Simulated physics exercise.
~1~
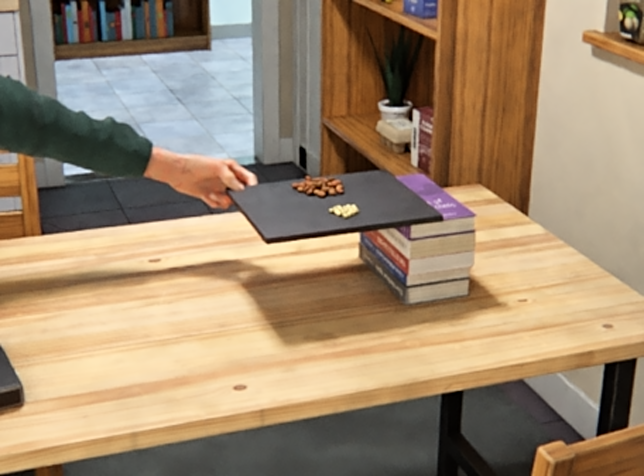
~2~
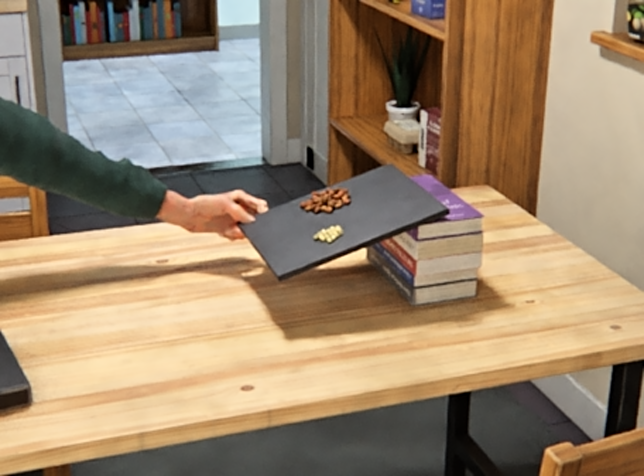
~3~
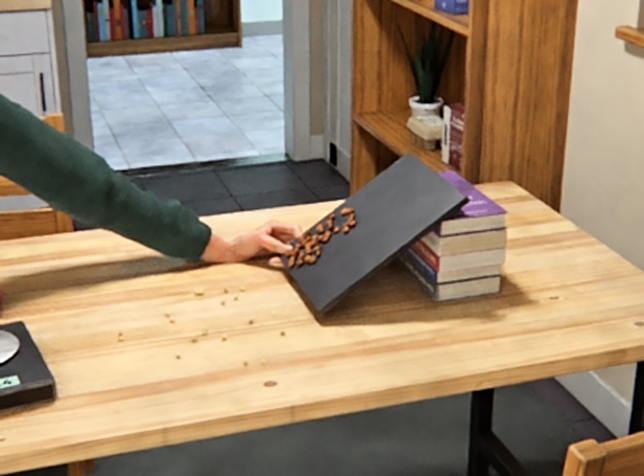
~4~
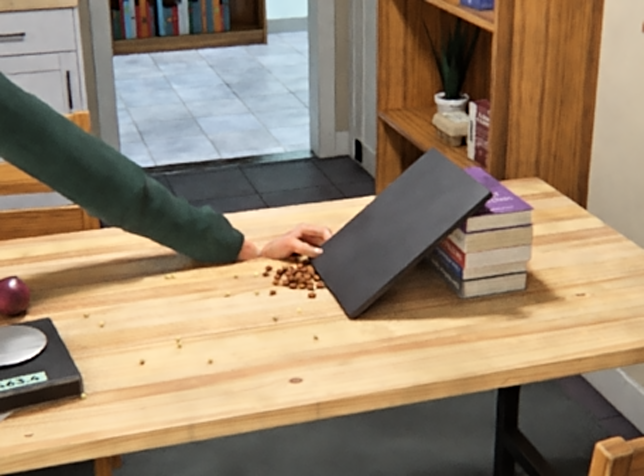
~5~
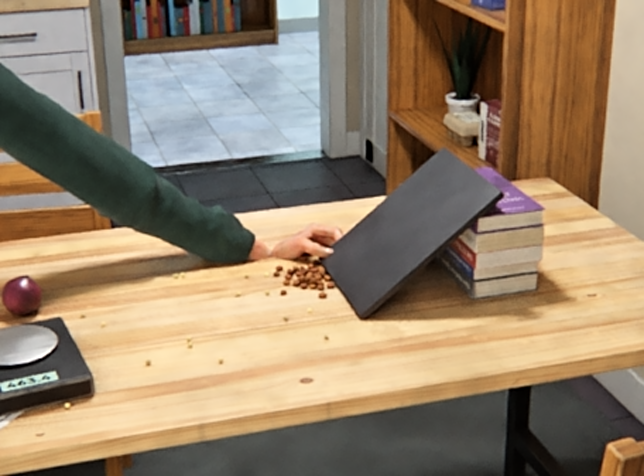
On a wooden table, a hand tilting a dark board propped on books, yellow bits scattering far, brown nuts piling at its foot.
